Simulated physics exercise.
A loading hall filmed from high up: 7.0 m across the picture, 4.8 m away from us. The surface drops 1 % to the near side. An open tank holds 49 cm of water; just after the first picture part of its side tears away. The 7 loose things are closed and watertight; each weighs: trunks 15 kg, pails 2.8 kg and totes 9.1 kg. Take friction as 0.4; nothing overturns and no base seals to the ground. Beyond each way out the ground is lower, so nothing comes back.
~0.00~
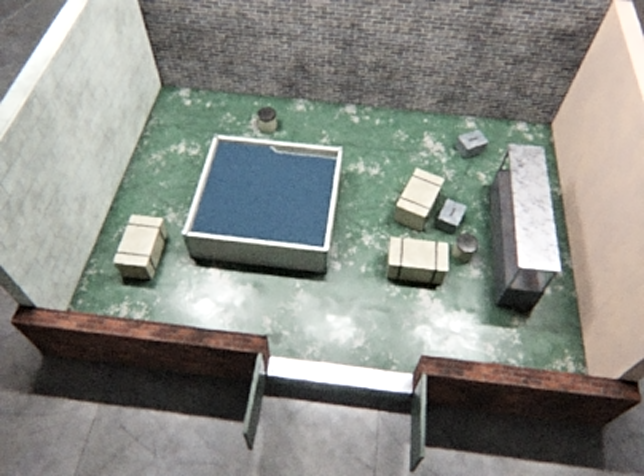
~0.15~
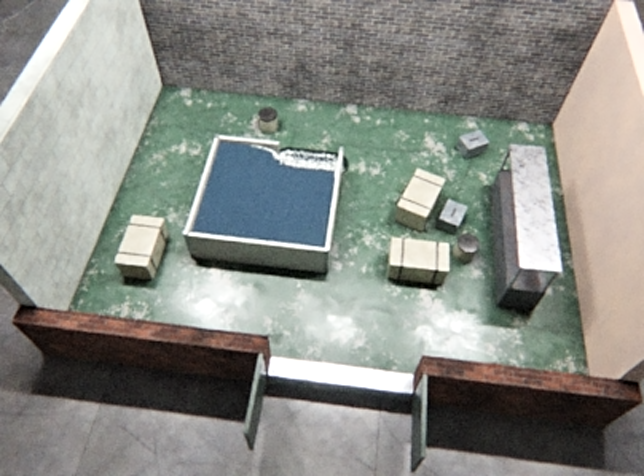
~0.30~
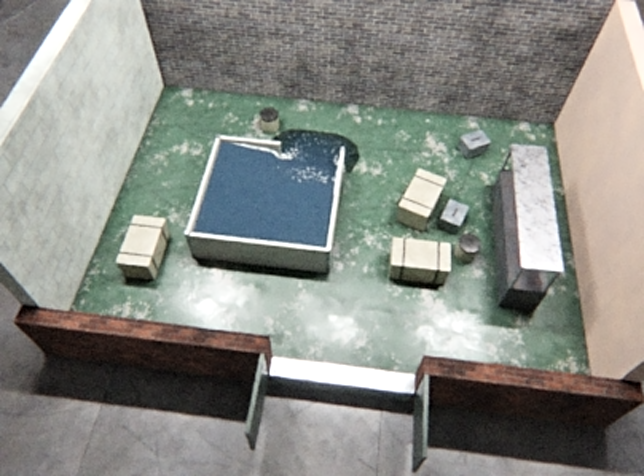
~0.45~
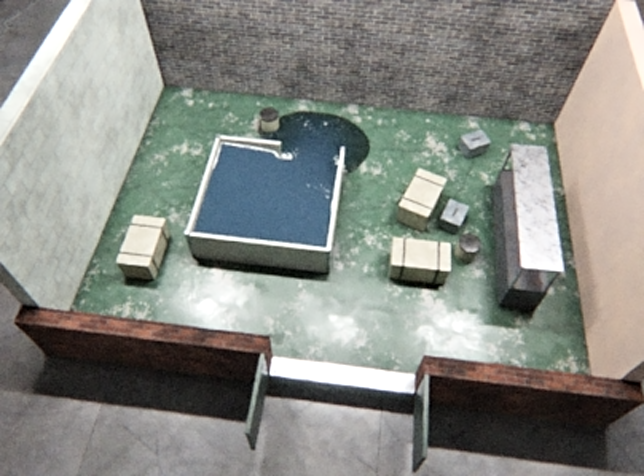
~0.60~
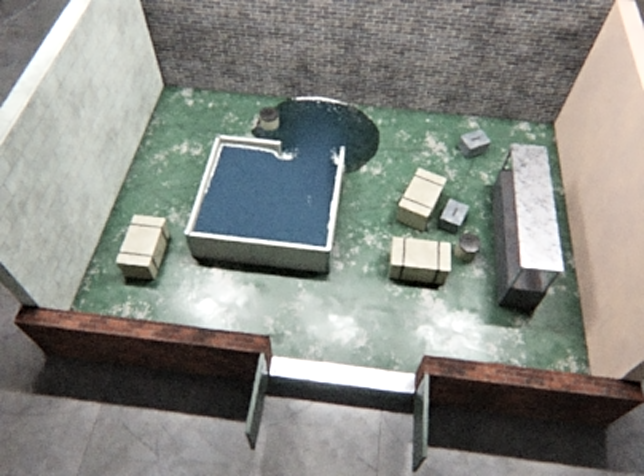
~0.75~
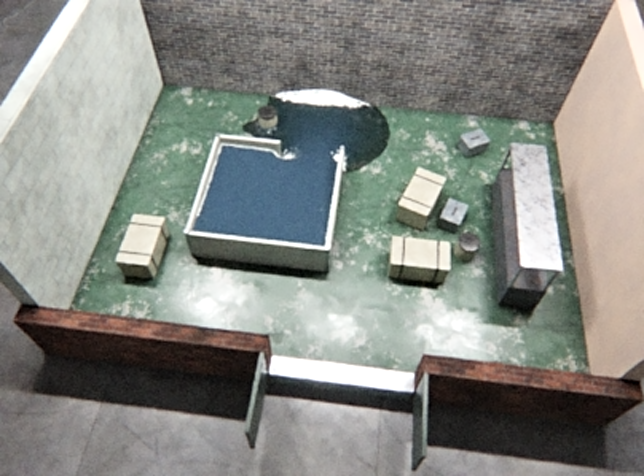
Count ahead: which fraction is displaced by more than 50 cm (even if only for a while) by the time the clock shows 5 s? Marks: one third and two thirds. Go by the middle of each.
That comes to less than a third.
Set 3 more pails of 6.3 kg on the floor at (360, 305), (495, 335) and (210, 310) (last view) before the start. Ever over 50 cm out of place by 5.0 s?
In that order: Less, under, short of it.
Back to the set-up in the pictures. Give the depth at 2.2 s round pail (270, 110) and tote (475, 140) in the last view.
Roughly 3 and 5 cm.
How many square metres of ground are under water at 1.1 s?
Roughly 7.5 m2.
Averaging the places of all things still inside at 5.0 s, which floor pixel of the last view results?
Near (376, 234).
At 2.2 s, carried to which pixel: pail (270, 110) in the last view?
Near (215, 123).
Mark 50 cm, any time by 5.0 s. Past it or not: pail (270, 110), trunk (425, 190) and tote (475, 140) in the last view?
In that order: Past it, less, more.
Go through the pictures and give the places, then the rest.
A pail at (267, 114), on the bottom; a trunk at (419, 253), on the bottom; water covers 3.4 m2; 0 of 7 have shifted, in the first frame.
A pail at (268, 114), on the bottom; a trunk at (420, 254) rests on the ground; 3.9 m2 under water; 0 of 7 have shifted, in the second frame.
A pail at (269, 114), on the bottom; a trunk at (421, 254), on the bottom; 4.5 m2 under water; 0 of 7 have shifted, in the third frame.
A pail at (269, 114) rests on the ground; a trunk at (421, 254) rests on the ground; 5.3 m2 under water; 0 of 7 have shifted, in the fourth frame.
A pail at (269, 114), on the bottom; a trunk at (421, 253) rests on the ground; 6.1 m2 under water; 0 of 7 have shifted, in the fifth frame.
A pail at (268, 112) rests on the ground; a trunk at (421, 253), on the bottom; water covers 6.5 m2; 0 of 7 have shifted, in the sixth frame.
After 1.1 s 0 of 7 are over 50 cm from their spots; 0 afloat.
After 2.2 s 1 of 7 are over 50 cm from their spots; 0 afloat.
After 3.5 s 2 of 7 are over 50 cm from their spots; 0 afloat.
After 5.0 s 2 of 7 are over 50 cm from their spots, and 2 have been at some point; 0 afloat.
